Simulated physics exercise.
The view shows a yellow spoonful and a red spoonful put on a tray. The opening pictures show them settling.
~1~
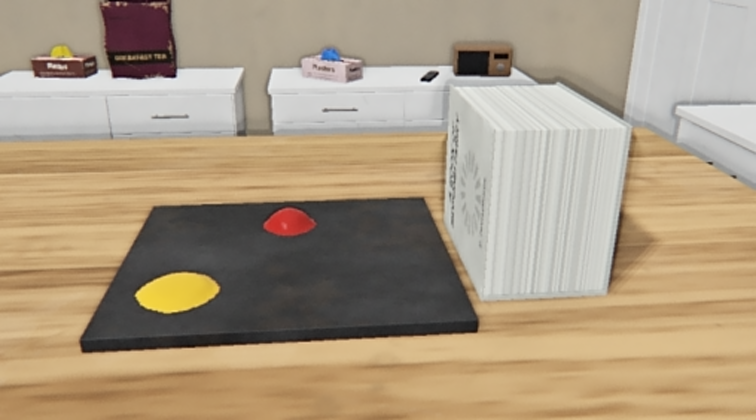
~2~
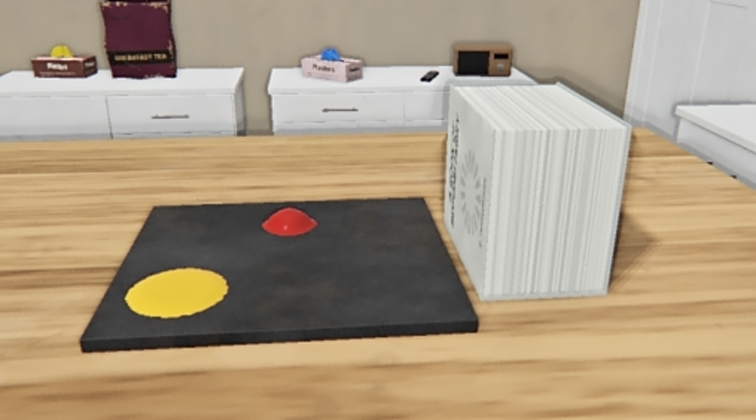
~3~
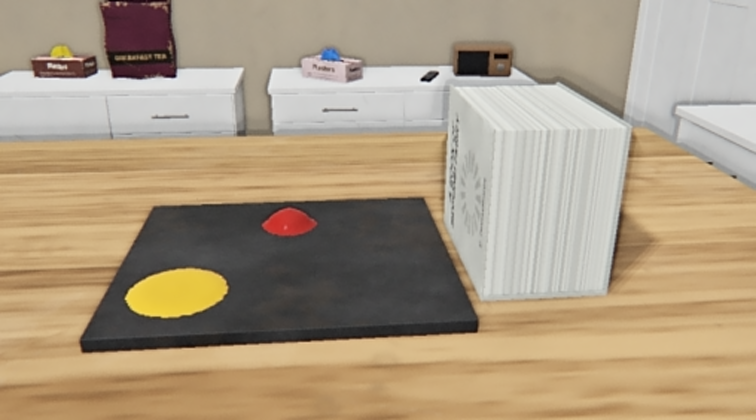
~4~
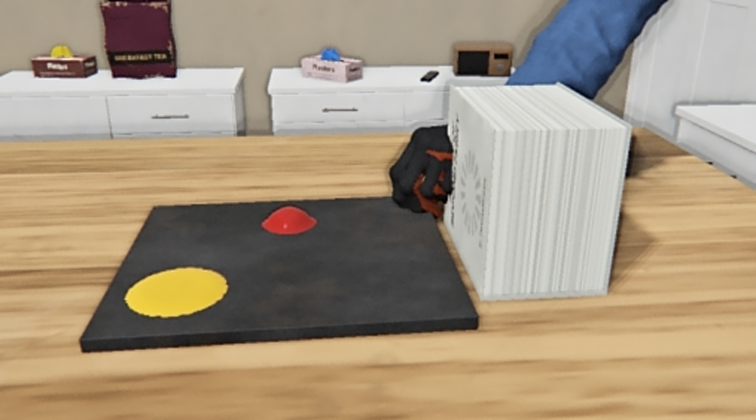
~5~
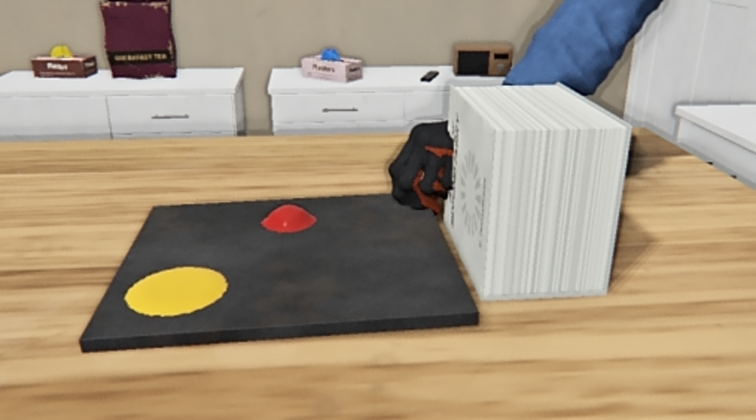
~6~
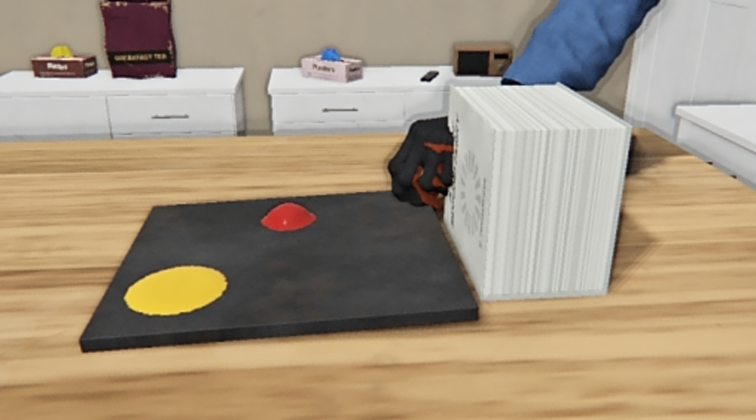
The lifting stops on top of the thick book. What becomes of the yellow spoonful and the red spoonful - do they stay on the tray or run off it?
Result: The yellow spoonful will not stay up there; the red spoonful will stay up there.
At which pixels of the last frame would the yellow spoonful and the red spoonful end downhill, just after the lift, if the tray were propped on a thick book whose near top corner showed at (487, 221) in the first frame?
The first tip is at (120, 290), the second at (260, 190).
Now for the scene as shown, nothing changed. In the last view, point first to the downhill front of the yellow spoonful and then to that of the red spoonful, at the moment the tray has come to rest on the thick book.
Around (94, 295) for the first and around (232, 161) for the second.
Next, slope about 34°; the yellow spoonful is dripping off the low end; the red spoonful has not moved.
After that, the yellow spoonful is dripping off the low end; the red spoonful has not moved.
Finally, slope about 34°; the yellow spoonful is dripping off the low end; the red spoonful has not moved.
